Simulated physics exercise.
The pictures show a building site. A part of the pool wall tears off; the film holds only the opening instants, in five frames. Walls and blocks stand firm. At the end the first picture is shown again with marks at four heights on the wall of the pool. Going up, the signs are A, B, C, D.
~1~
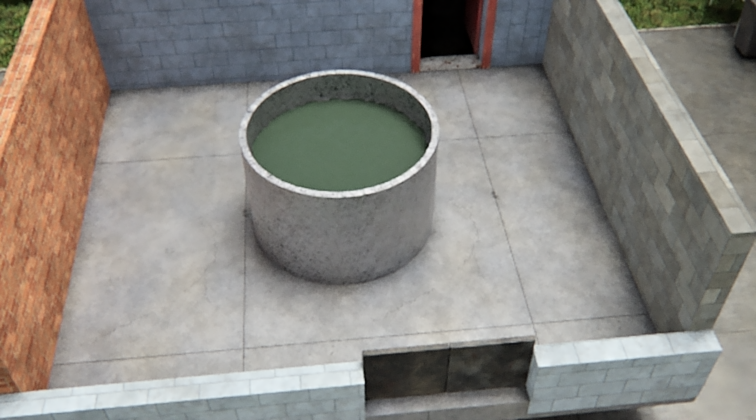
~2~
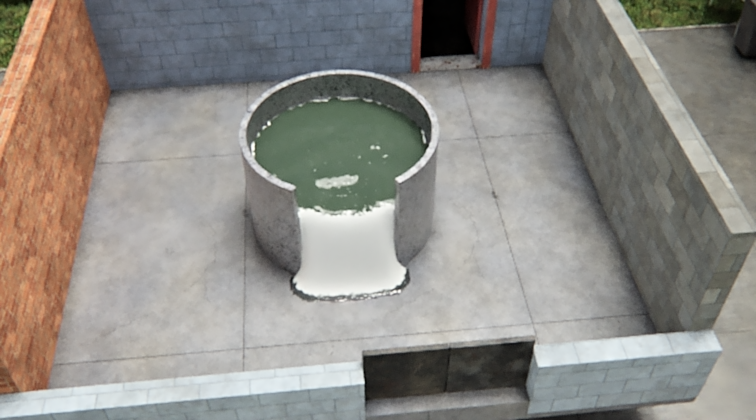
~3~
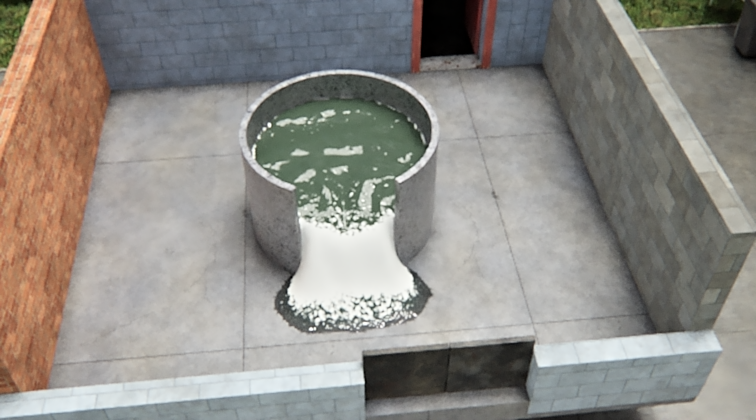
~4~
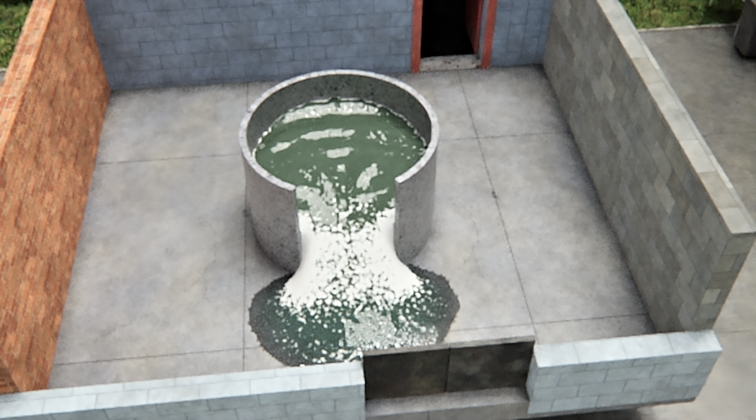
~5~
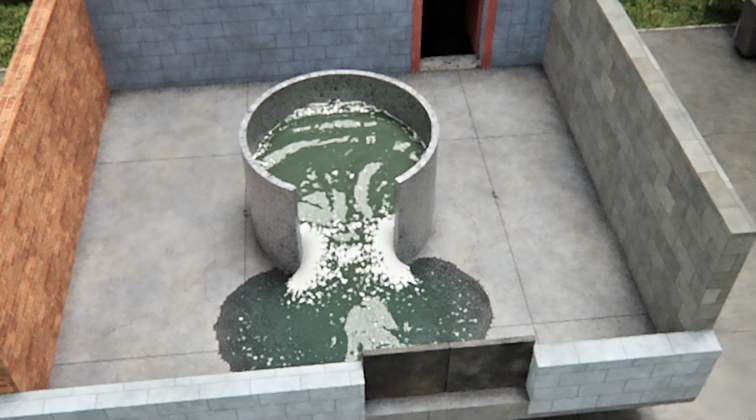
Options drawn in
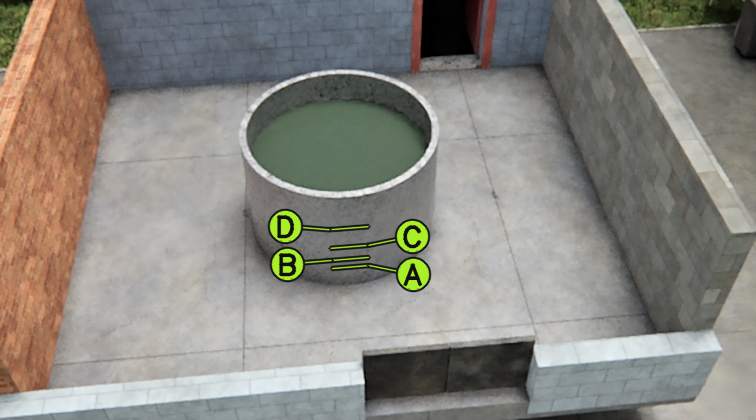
The clip opens on a round concrete tank of still green water in a walled yard. A section of its front wall disappears, and white, foaming water pours through the gap onto the grey floor. The dark green pool spreads forward and sideways in rounded lobes as the level inside the tank drops.
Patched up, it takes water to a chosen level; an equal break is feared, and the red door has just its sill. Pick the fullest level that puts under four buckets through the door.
It is C.
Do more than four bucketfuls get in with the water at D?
Yes, that goes wrong.
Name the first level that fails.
The answer is D.
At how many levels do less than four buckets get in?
Three of the four.
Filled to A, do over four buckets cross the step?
No, that is safe.
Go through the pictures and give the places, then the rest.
The first picture shows water in the pool at rest, its middle at (341, 153); foot of the red doorway at (450, 69); shut gate at (448, 350).
The second picture shows front seen at (298, 287), 1 % of the ground wet.
The third picture shows front seen at (413, 309), 3 % of the ground wet.
The fourth picture shows front seen at (443, 315), 7 % of the ground wet.
The fifth picture shows front seen at (476, 308), 13 % of the ground wet.
On the marked copy, A at (350, 267); B at (350, 258); C at (349, 246); D at (348, 228); from the bottom up A, B, C, D.
Choosing A, nothing gets over.
Choosing B, nothing gets over.
Choosing C, a splash gets over, under a bucket.
Choosing D, about 9 bucketfuls get in.
